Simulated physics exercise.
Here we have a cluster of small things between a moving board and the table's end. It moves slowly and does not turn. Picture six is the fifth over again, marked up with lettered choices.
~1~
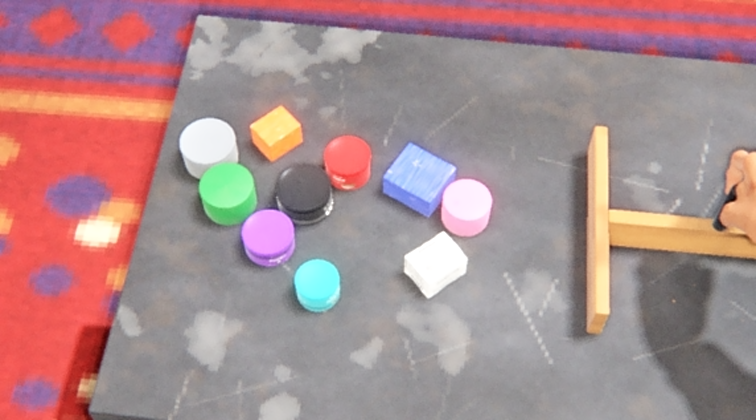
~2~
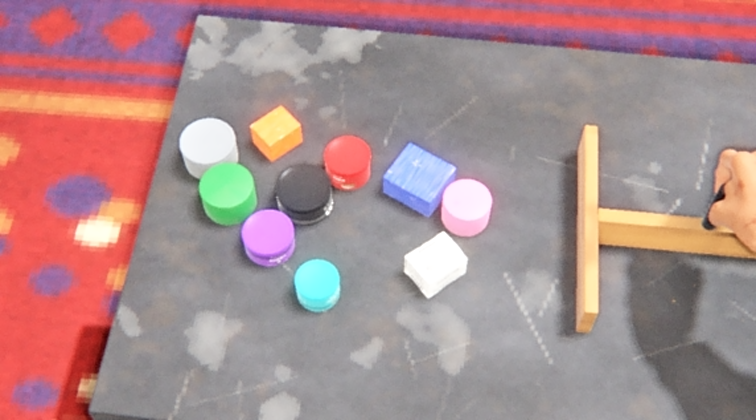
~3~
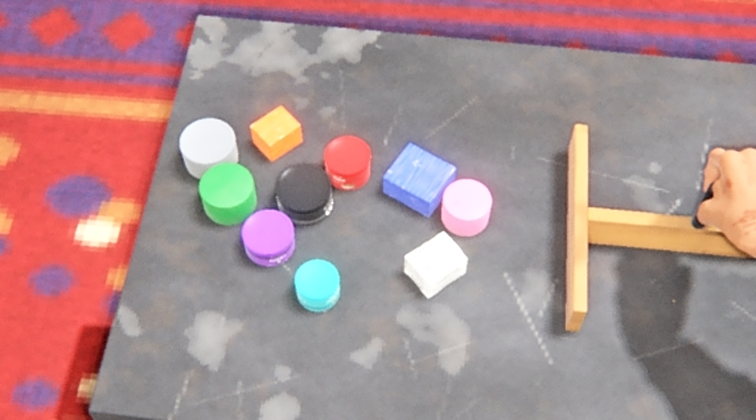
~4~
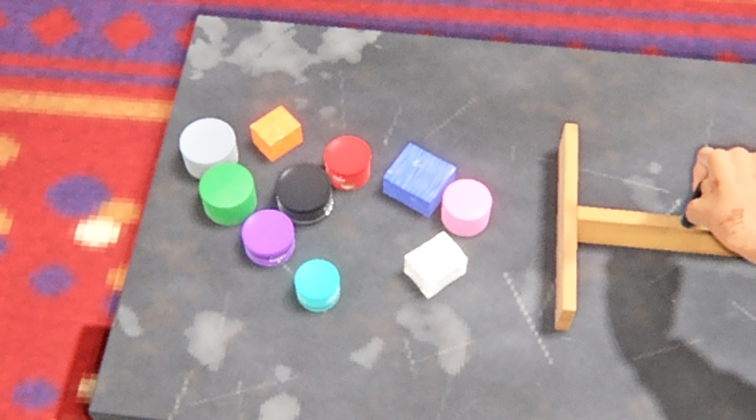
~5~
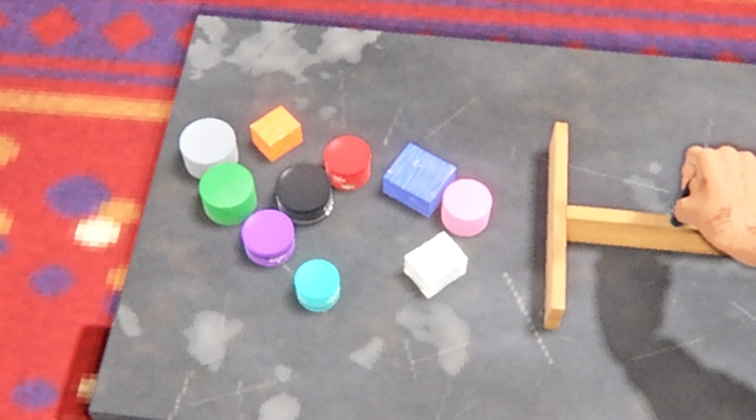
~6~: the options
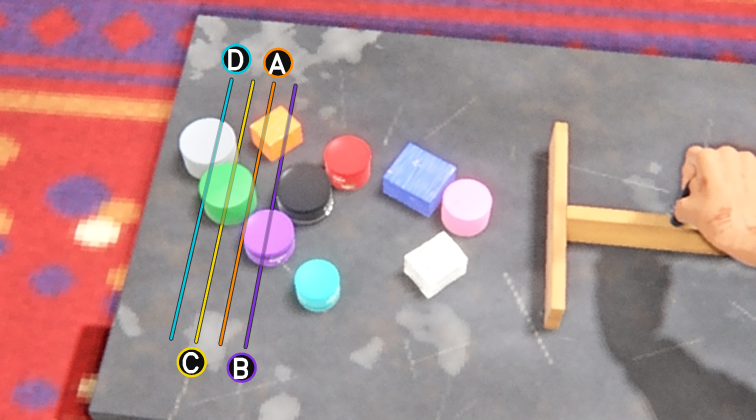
Wooden T-shaped board, gripped by a hand, sliding slowly left across a dark scuffed table towards motionless colourful tubs and blocks.
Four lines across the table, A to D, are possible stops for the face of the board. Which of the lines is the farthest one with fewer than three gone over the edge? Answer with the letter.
The farthest such stop is C.
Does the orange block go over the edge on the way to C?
No.
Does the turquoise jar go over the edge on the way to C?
No.
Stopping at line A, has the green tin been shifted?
Yes.
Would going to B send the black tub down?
By then, no.
On the marked copy, A at (249, 204); B at (273, 206); C at (227, 202); D at (204, 199).
Taking C. A third of the way, board (438, 199); white packet (394, 264); red tub (344, 161).
Two thirds of the way, board (320, 187); grey jar (203, 149); green tin (192, 194).
When it is over, board (227, 178); grey jar over the edge; green tin over the edge; two fallen.
As for the rest, A is within the limit but short; B is within the limit but short; D drops five.
